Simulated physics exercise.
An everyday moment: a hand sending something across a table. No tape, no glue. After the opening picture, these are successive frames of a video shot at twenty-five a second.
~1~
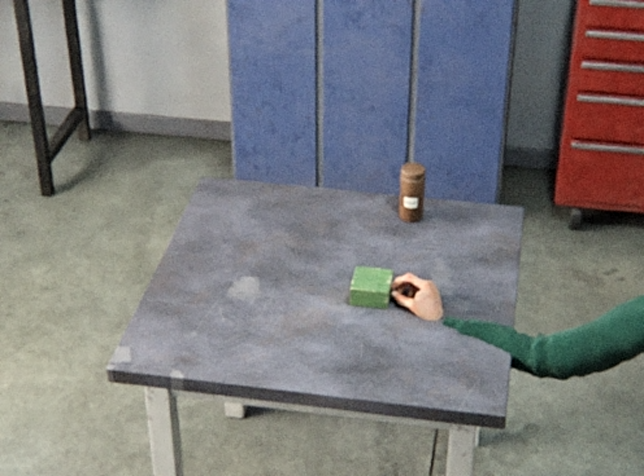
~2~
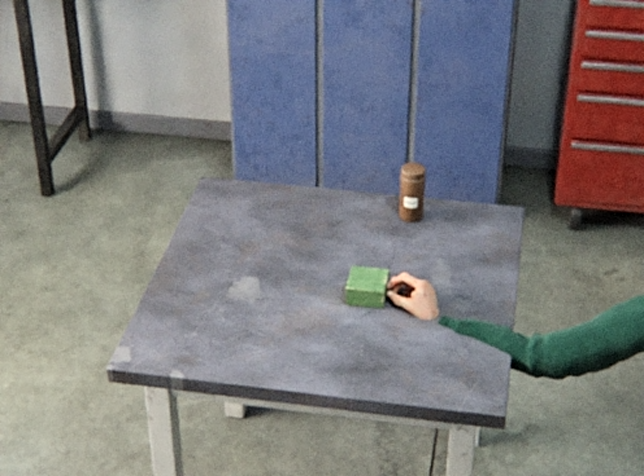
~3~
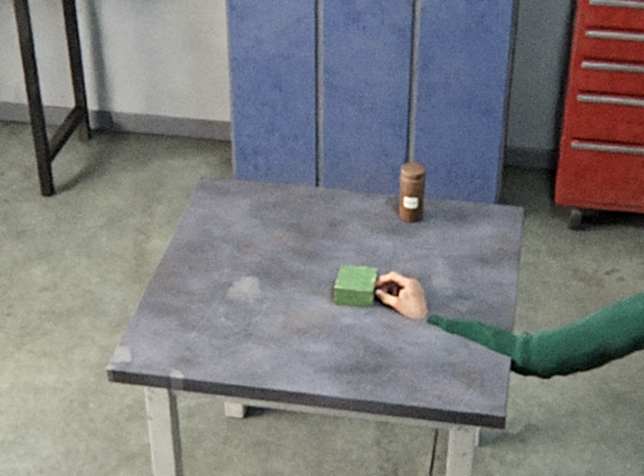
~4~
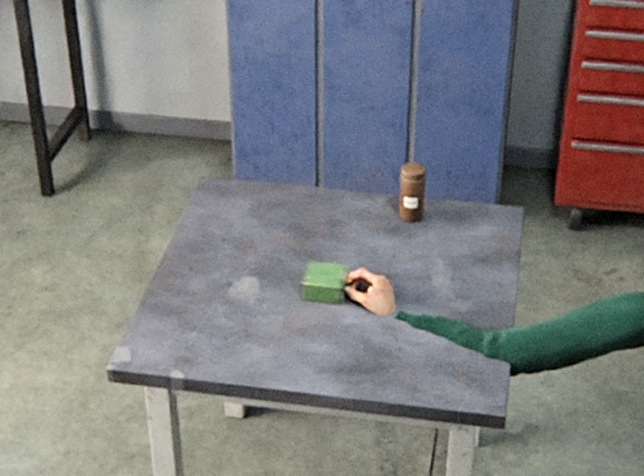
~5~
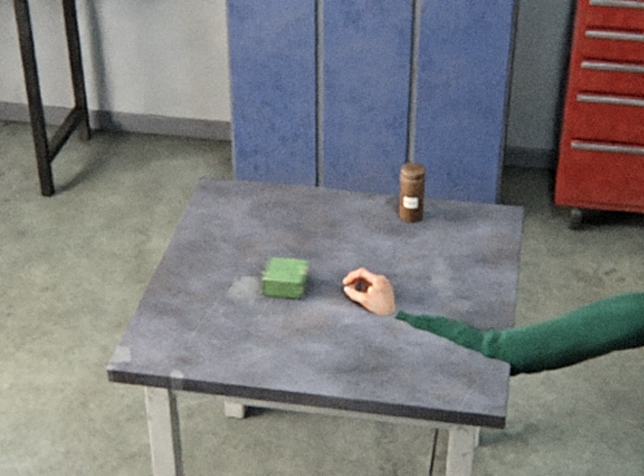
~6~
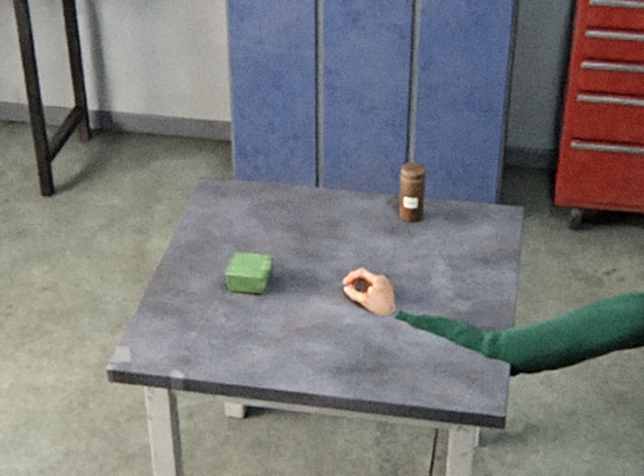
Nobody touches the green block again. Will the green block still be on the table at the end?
The green block falls off the table.
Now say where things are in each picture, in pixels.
In the first picture, under the hand; green block (372, 288).
In the second picture, under the hand; green block (368, 287).
In the third picture, under the hand; green block (357, 286).
In the fourth picture, green block (325, 283).
In the fifth picture, green block (286, 278) moved about its own width.
In the sixth picture, green block (249, 273) moved well along.
Then, 0.10 s later than the last frame, green block tilted by 4° near (169, 265).
Then, 0.30 s later than the last frame, green block now off the table.
Then, 0.50 s later than the last frame, things are still on the move.
Then, 0.70 s later than the last frame, as before.
When it is over, off the table, green block.
